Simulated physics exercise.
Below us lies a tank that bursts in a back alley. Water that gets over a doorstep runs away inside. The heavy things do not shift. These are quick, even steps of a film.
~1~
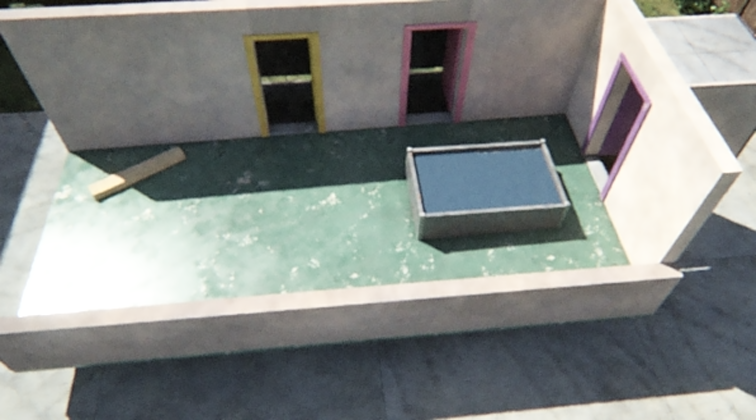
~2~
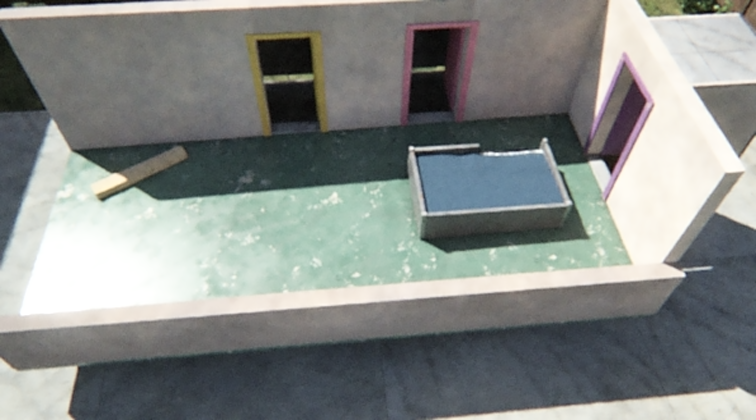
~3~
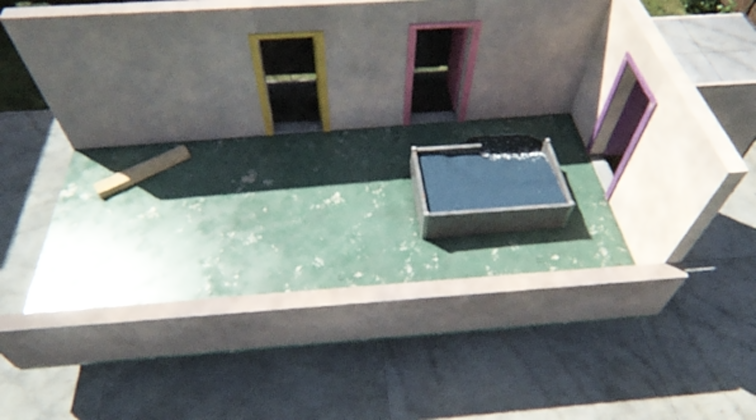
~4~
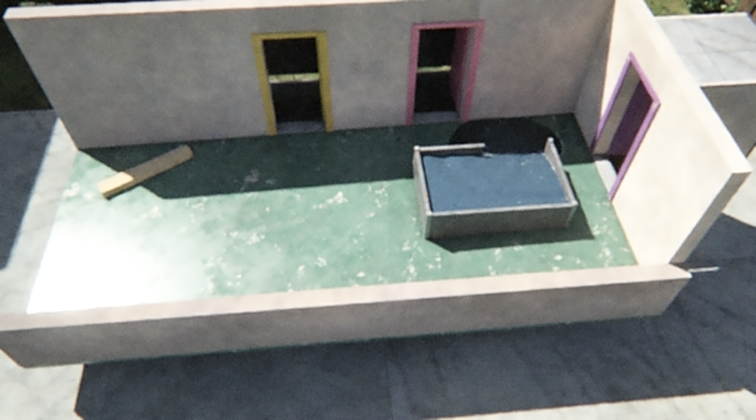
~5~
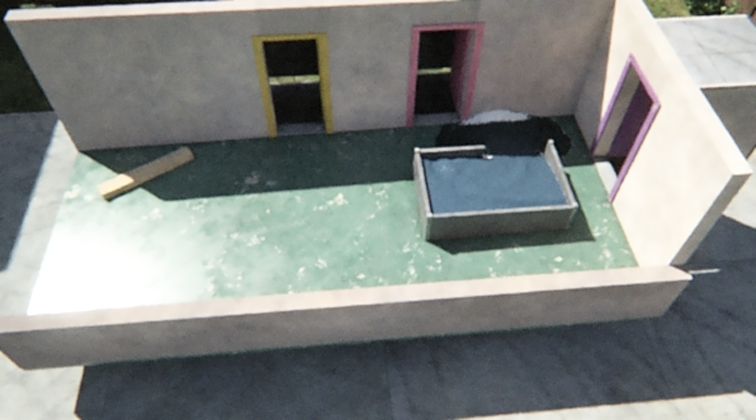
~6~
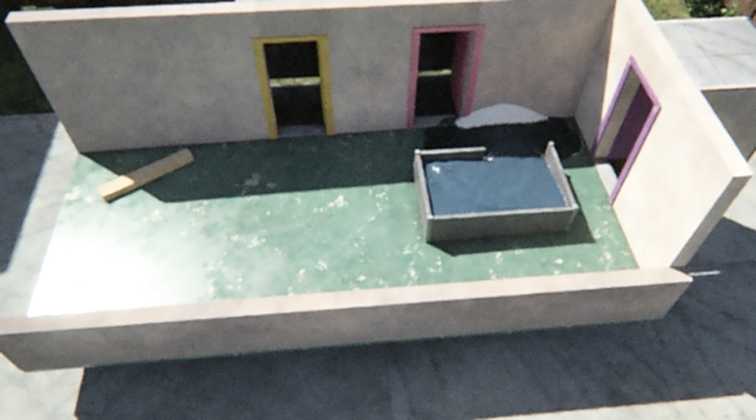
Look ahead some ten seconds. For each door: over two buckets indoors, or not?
The purple door takes more than that; the pink door takes more than that; the yellow door stays under that.
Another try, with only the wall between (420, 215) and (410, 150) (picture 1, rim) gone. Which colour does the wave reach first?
First comes the yellow-painted one.
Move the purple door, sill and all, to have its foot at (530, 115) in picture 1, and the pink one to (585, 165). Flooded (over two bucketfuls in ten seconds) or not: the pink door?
Pink door stays under.
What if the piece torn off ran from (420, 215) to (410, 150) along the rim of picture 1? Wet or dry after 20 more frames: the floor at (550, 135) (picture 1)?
At that place: Not flooded.
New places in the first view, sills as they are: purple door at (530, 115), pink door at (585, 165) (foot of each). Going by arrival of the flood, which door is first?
First comes the purple one.
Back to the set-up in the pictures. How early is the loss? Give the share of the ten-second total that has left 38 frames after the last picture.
I make it 35 per cent.
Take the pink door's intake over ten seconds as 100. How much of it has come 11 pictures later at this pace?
Near 35 in a hundred.
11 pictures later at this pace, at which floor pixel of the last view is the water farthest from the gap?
Roughly at (285, 143).
A moment on, water covers 10 % of the floor; the purple door not reached, the pink door under two buckets in, the yellow door not reached.
Next, water covers 25 % of the floor; the purple door wet at the sill, nothing in, the pink door over two buckets in, the yellow door wet at the sill, nothing in.
Then, water covers 45 % of the floor; the purple door under two buckets in, the pink door over two buckets in, the yellow door wet at the sill, nothing in.
Later, water covers 75 % of the floor; the purple door over two buckets in, the pink door over two buckets in, the yellow door wet at the sill, nothing in.
In the end, water covers 85 % of the floor; the purple door over two buckets in, the pink door far over two buckets in, the yellow door wet at the sill, nothing in.
